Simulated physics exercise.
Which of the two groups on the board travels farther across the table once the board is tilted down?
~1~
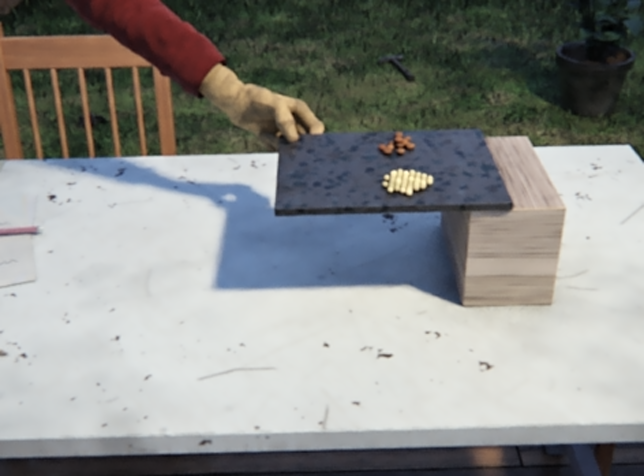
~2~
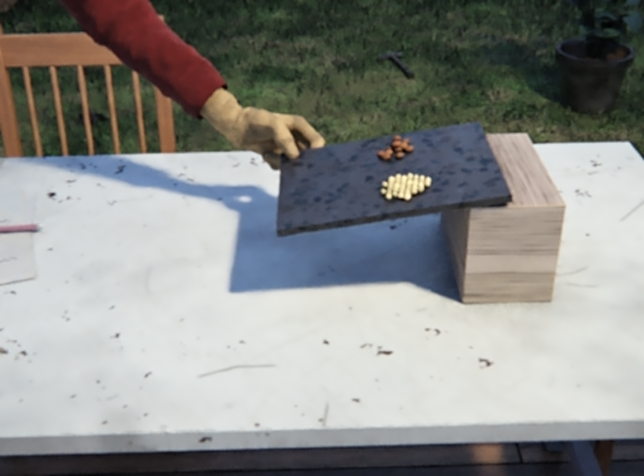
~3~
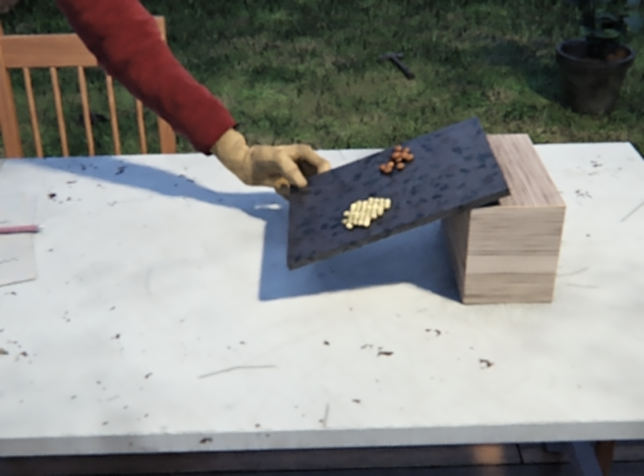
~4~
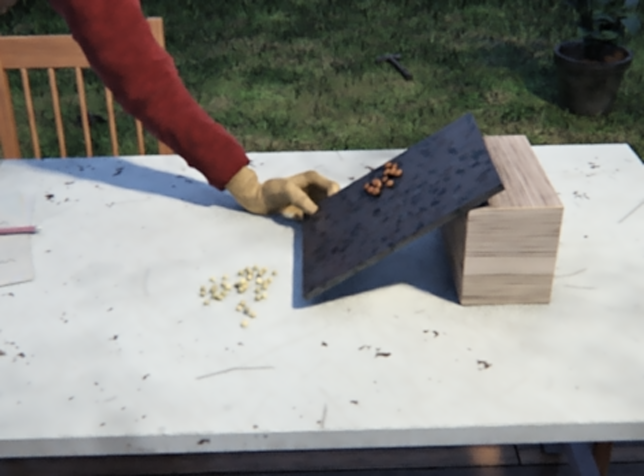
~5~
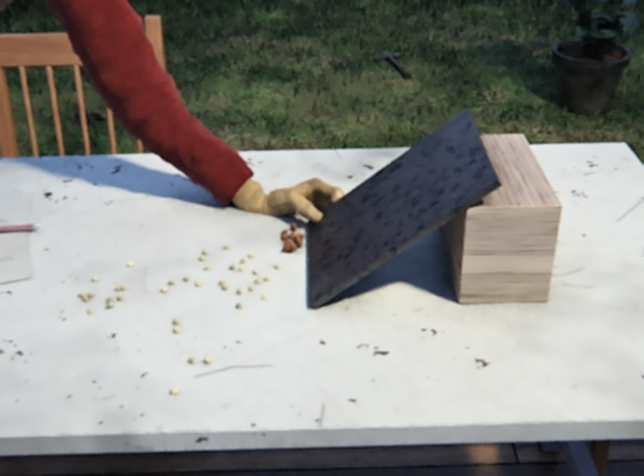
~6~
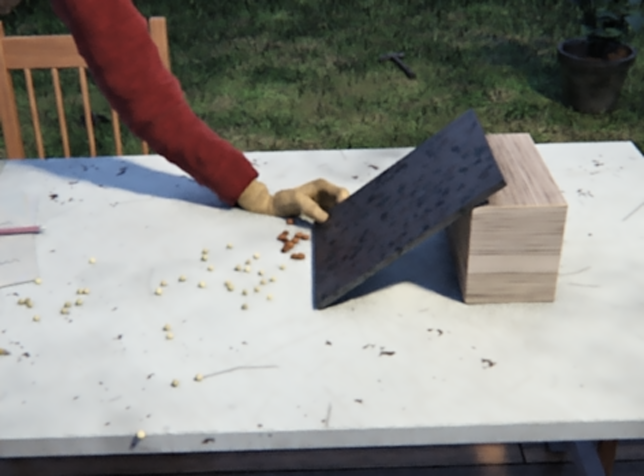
The pale beads, which start nearer the viewer, travel farther, spreading well across the table to the left. The brown pieces mostly stay at the foot of the board.
